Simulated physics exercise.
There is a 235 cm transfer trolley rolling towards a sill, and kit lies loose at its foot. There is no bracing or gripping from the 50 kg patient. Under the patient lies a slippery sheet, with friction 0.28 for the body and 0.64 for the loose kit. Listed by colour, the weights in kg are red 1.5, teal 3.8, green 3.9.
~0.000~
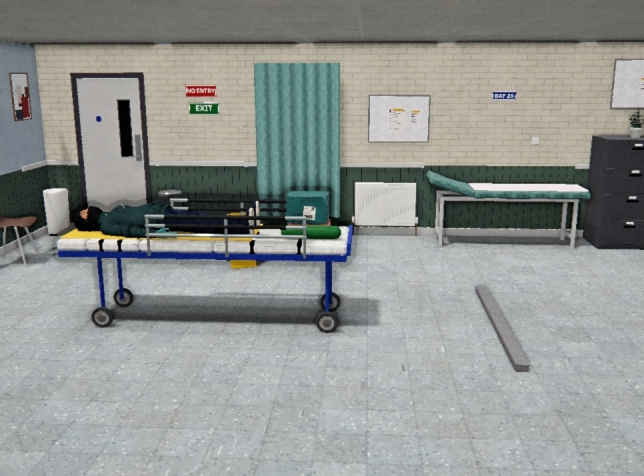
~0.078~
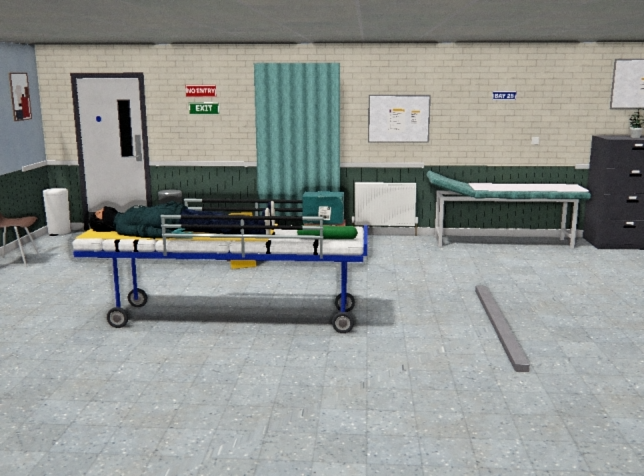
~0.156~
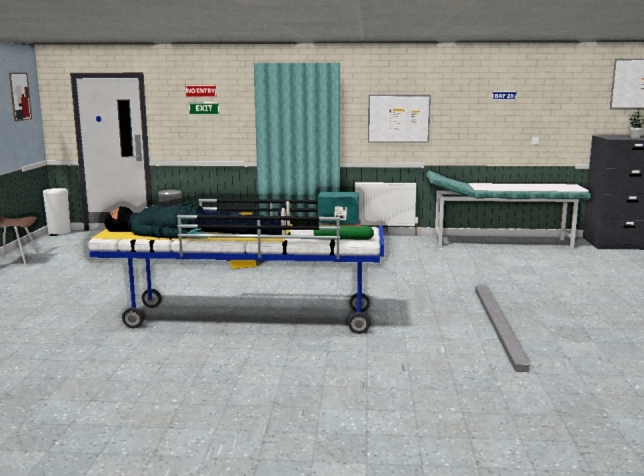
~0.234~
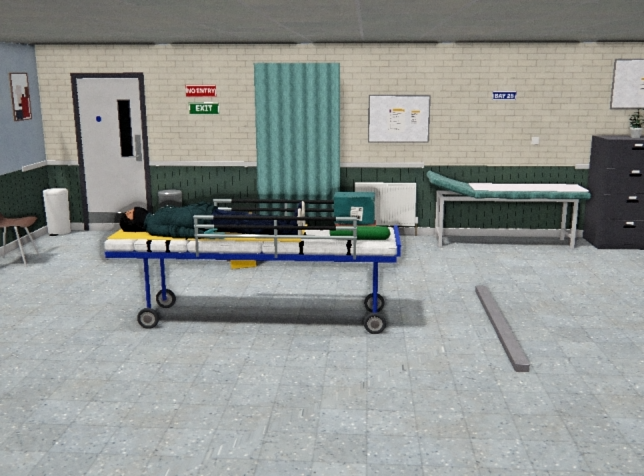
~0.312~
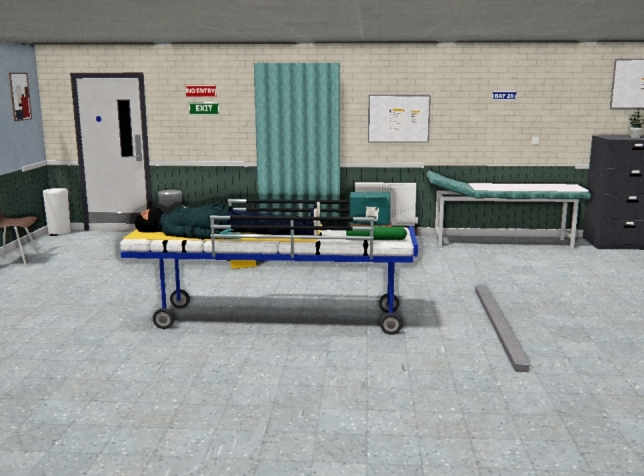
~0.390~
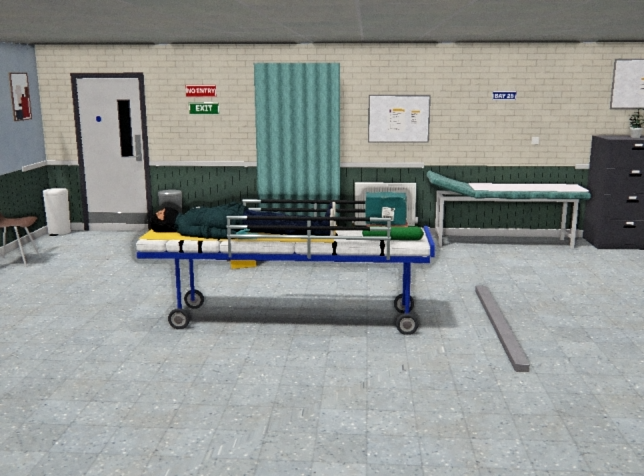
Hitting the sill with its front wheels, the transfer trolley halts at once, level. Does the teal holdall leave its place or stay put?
It stays put.
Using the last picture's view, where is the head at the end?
Somewhere around (298, 224) in the last picture.
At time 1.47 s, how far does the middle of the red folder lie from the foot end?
It is roughly 15 cm short of the mark.
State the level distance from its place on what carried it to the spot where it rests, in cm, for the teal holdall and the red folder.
For the teal holdall it is 30, for the red folder it is 20.
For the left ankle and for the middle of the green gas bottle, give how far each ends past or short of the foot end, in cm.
Left ankle 40 short, green gas bottle 10 short.
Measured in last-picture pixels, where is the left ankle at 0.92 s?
At that time it is near pixel (428, 224) in the last view.
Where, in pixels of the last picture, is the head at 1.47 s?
The head sits close to (298, 224).
The jolt is at 0.77 s.
After 0.92 s the teal holdall is 18 cm short of the foot end, tilted 0°, near (486, 210) in the last picture's view.
After 1.17 s the teal holdall is 12 cm short of the foot end, tilted 0°, near (494, 210) in the last picture's view.
After 1.47 s the teal holdall is 10 cm short of the foot end, tilted 0°, near (497, 210) in the last picture's view.
At rest, 1.7 s, red folder stays on; teal holdall stays on; green gas bottle stays on; left ankle stops short of the foot end.
